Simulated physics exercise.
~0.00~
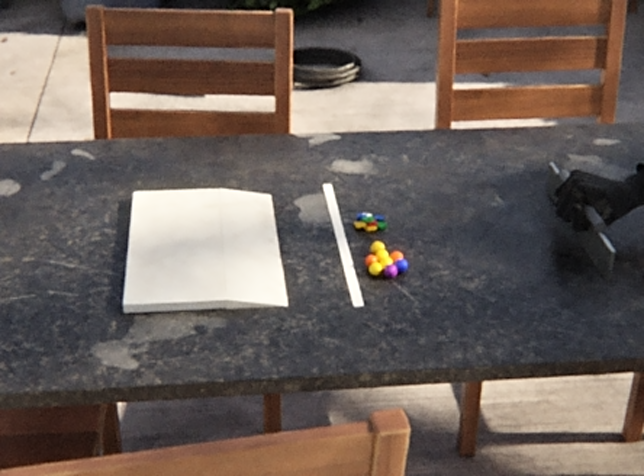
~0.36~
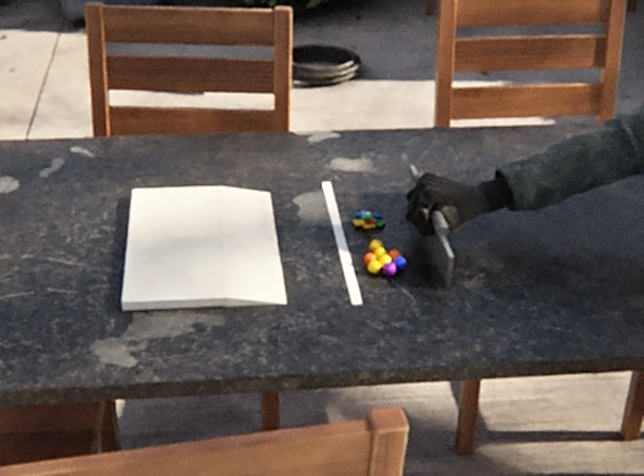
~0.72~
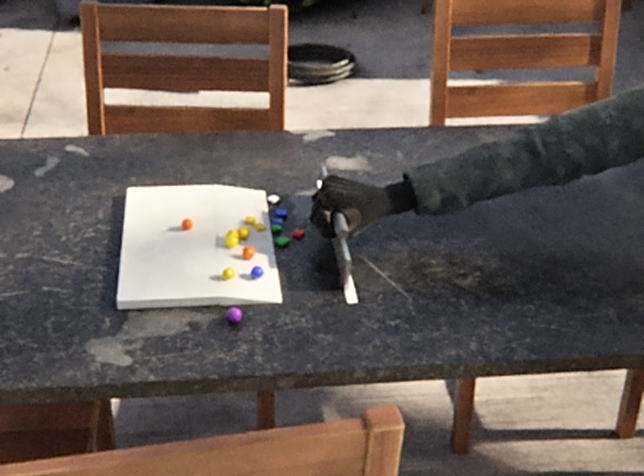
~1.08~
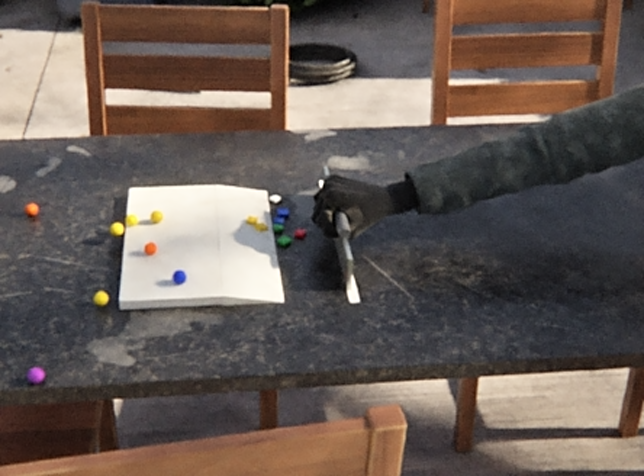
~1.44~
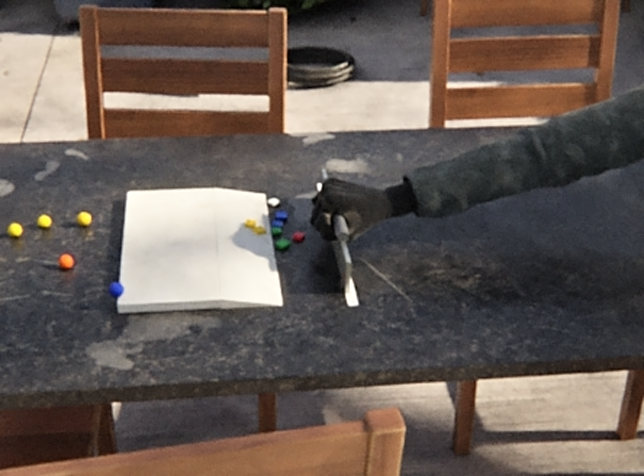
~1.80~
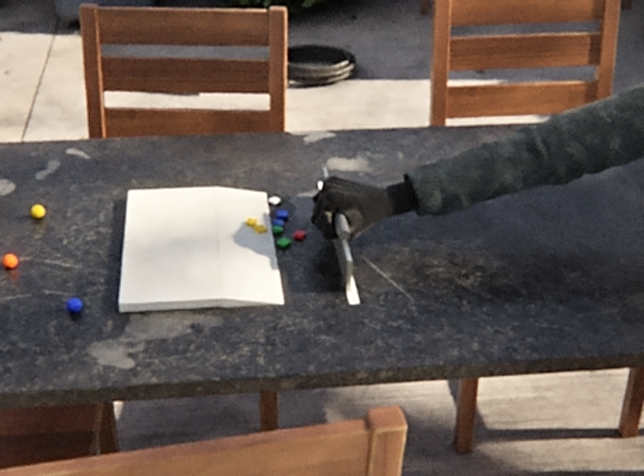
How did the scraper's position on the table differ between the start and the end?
At the start the scraper was over at the right side of the table, well away from the colorful pieces. By the end it was farther left, resting at the white strip near the middle.
